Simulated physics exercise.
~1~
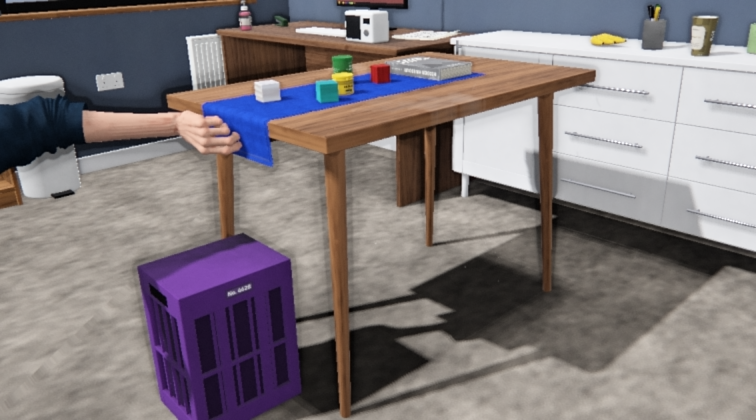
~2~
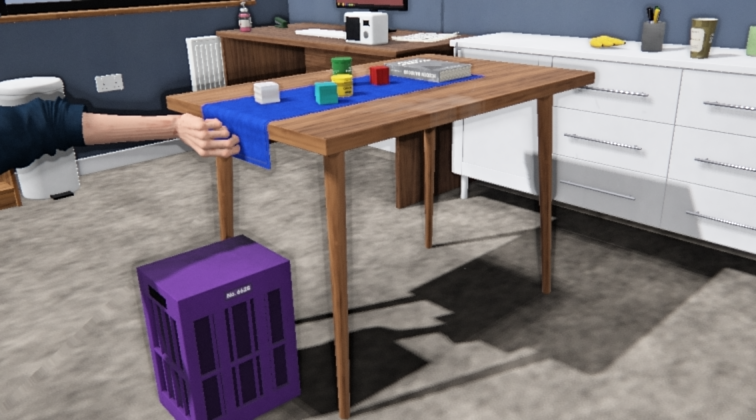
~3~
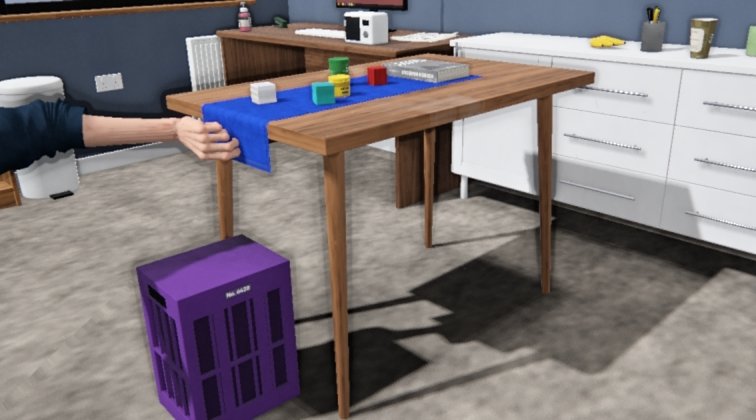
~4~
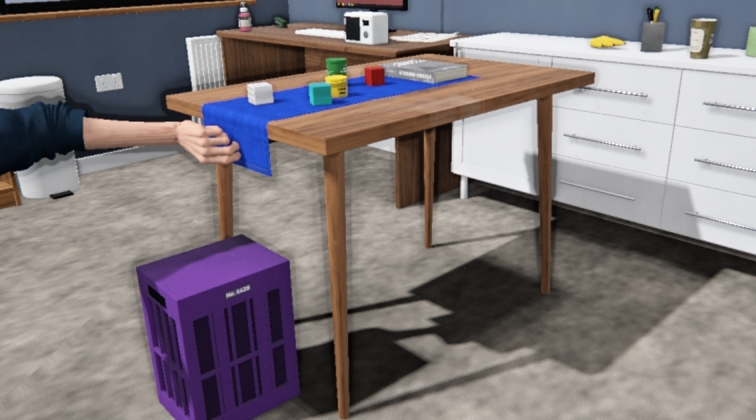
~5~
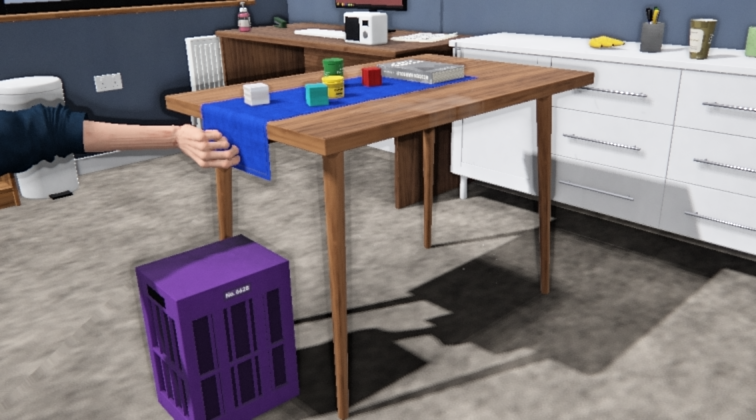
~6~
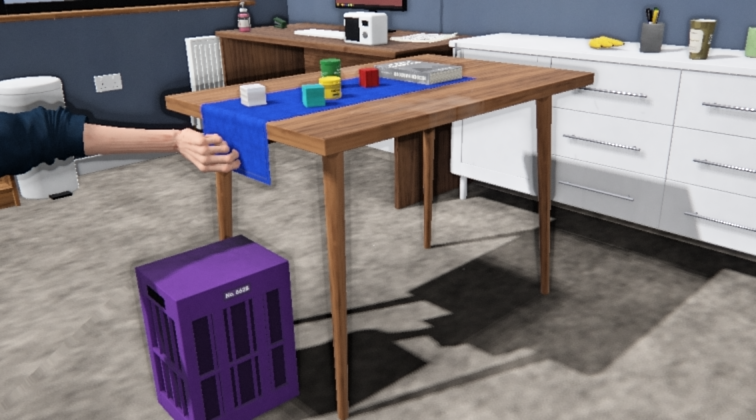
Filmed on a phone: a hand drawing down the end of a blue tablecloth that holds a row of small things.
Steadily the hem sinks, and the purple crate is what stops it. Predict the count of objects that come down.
Count: Two.
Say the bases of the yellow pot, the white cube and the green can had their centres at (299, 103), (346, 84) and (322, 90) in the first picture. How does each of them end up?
The yellow pot ends up off, the white cube ends up on top and the green can ends up on top.
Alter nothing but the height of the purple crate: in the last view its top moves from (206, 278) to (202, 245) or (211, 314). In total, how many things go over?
The count would be 1 and then 3.
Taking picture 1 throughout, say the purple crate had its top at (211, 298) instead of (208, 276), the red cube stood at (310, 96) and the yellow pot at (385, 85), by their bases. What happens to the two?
The red cube ends up off while the yellow pot ends up on top.
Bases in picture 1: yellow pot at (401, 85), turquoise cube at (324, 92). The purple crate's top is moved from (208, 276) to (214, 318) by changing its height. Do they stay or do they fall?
Yellow pot stays, turquoise cube is gone.
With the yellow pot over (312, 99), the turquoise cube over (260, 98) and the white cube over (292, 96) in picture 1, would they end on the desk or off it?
So, the yellow pot ends up down, the turquoise cube ends up down, the white cube ends up down.
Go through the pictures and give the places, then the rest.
In the first frame, hem (273, 167); white cube (267, 82); turquoise cube (327, 82); yellow pot (343, 75); green can (342, 57); red cube (380, 65); top of the crate (208, 276).
In the second frame, hem (270, 170); white cube (266, 84).
In the third frame, hem (271, 173); turquoise cube (323, 84).
In the fourth frame, hem (272, 176); yellow pot (336, 77); top of the crate (207, 278).
In the fifth frame, hem (271, 181); green can (333, 60).
In the sixth frame, hem (271, 185); white cube (252, 86); turquoise cube (313, 86); yellow pot (330, 79); green can (330, 60); red cube (369, 69).
Soon after, hem near (239, 198); all still up.
Then, hem near (241, 225); white cube gone.
Further on, hem on the crate; white cube and turquoise cube gone.
At rest, hem on the crate; white cube and turquoise cube gone. The answer is two.
